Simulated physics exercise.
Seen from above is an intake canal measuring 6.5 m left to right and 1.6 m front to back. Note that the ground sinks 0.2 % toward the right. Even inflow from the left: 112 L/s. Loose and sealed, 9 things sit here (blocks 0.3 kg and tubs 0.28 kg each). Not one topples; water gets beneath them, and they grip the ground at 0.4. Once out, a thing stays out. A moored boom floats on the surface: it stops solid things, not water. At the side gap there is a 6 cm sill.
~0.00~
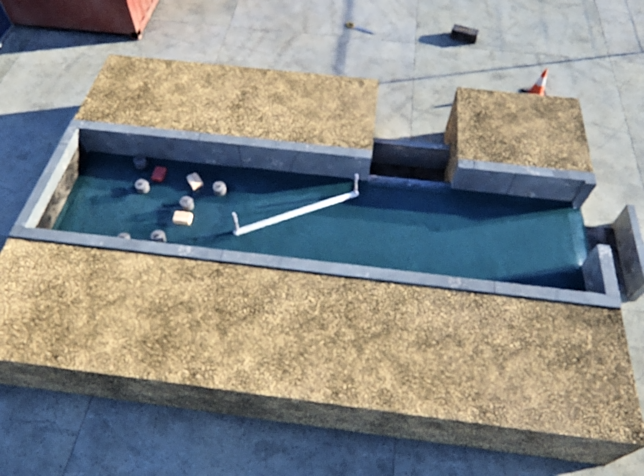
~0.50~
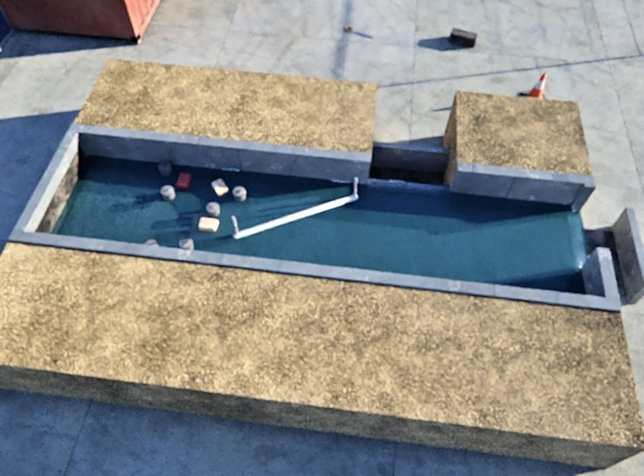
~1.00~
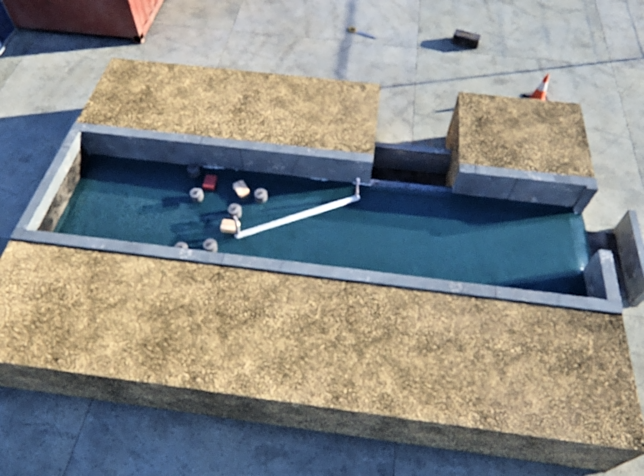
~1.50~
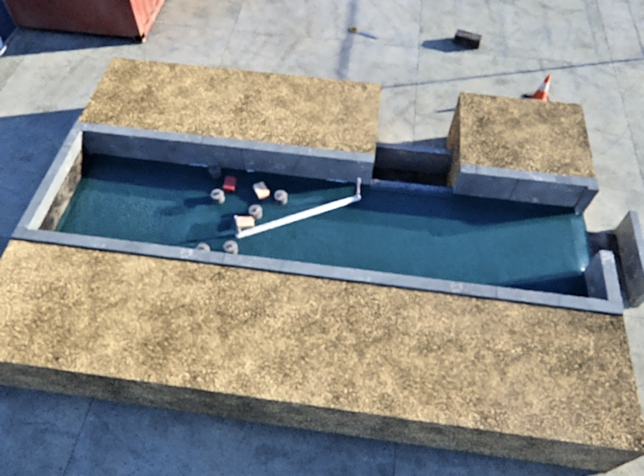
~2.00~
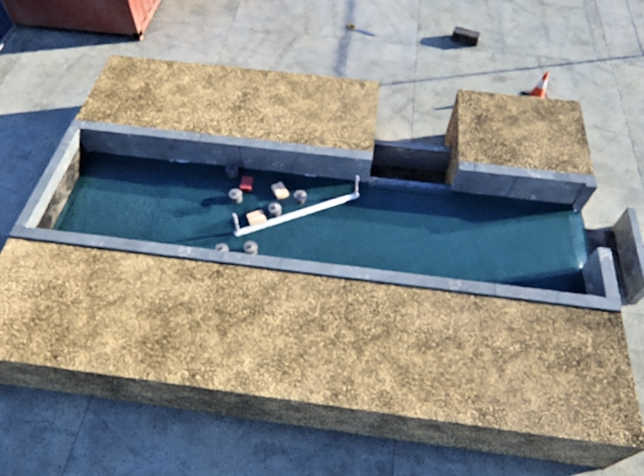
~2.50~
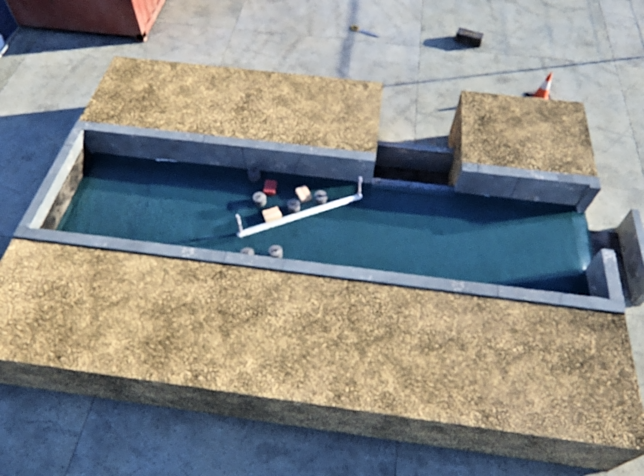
The clip opens on a walled channel of blue-green water, with a red block, pale blocks and round tubs clustered left of a slanted white boom. The group drifts steadily right, bunching close along the boom, while two tubs near the front wall slide past its near end.
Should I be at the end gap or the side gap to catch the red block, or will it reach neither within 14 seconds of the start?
I would say neither one.
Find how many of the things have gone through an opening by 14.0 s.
3.
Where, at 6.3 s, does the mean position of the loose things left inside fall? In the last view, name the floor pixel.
It sits at about (357, 216).
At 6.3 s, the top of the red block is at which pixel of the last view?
The top is close to pixel (337, 190).
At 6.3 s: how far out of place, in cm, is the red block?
I'd guess some 250 cm by then.
After 3.5 s the red block is near (312, 191), 2.0 m from its start, afloat; 0 of 9 are out; 9 afloat.
After 6.3 s the red block is near (337, 190), 2.3 m from its start, afloat; 1 of 9 are out; 8 afloat.
After 10.0 s the red block is near (337, 190), 2.3 m from its start, afloat; 1 of 9 are out; 8 afloat.
After 14.0 s the red block is near (337, 190), 2.3 m from its start, afloat; 3 of 9 are out; 6 afloat.
